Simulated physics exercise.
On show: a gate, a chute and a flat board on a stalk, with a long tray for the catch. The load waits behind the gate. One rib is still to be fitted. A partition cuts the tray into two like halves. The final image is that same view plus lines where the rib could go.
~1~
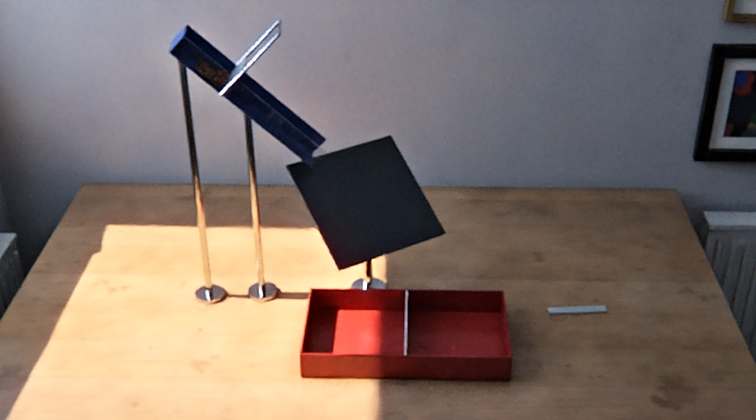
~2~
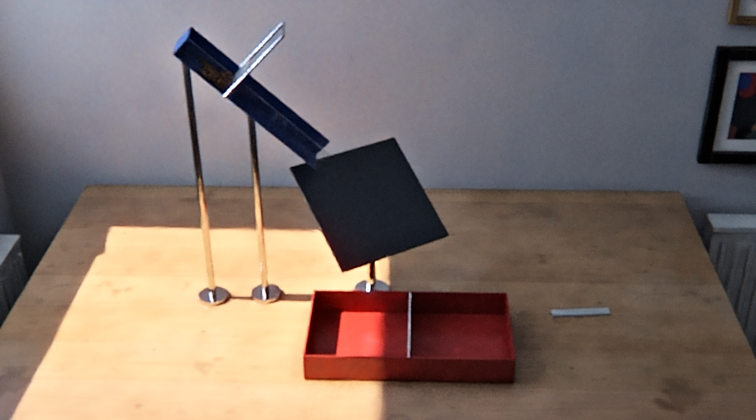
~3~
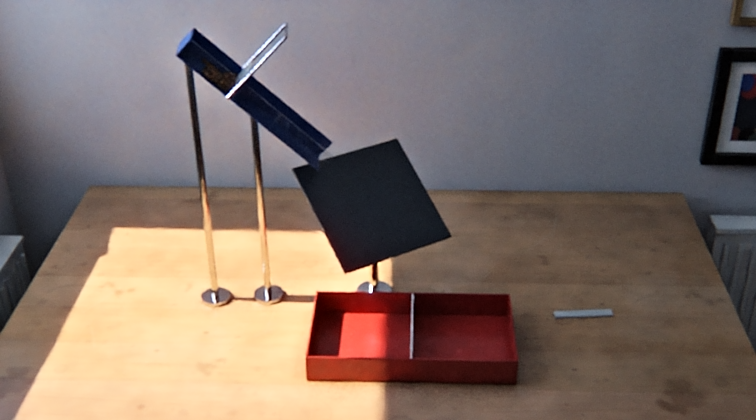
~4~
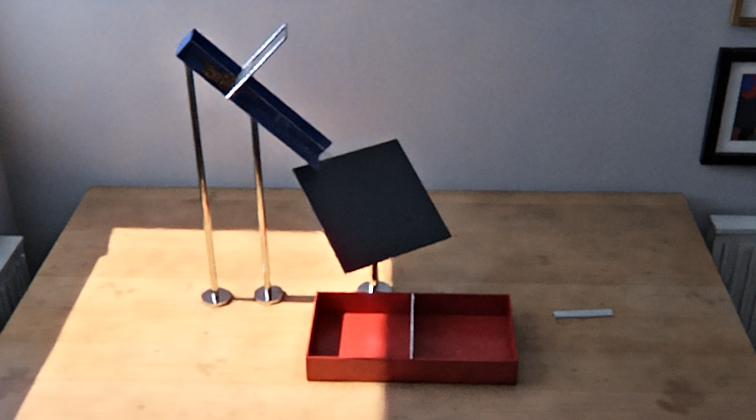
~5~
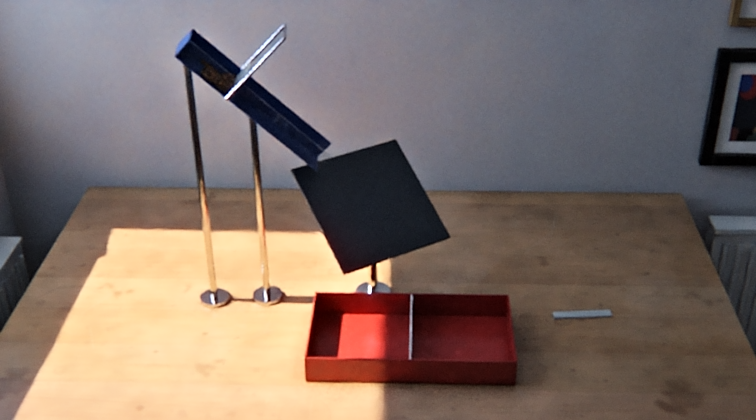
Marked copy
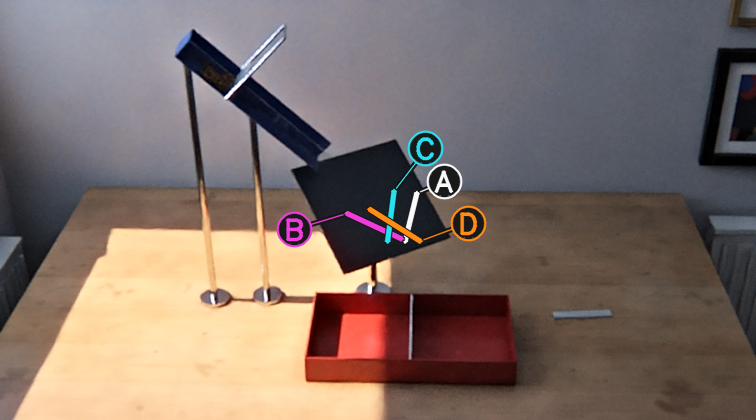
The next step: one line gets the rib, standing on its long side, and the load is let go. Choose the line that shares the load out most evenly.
Line A does it best.
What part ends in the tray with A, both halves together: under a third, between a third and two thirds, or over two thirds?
Over two thirds.
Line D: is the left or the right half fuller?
Right.
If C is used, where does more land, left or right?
More lands on the left.
On the marked copy, line A from (416, 193) to (405, 241); line B from (347, 213) to (401, 238); line C from (394, 191) to (387, 241); line D from (369, 209) to (420, 241).
With A, of what is caught, roughly half in the left half, roughly half in the right.
With B, of what is caught, not one piece in the left half, every piece in the right.
With C, of what is caught, the larger part in the left half, about a tenth in the right.
With D, of what is caught, about a tenth in the left half, almost all in the right.
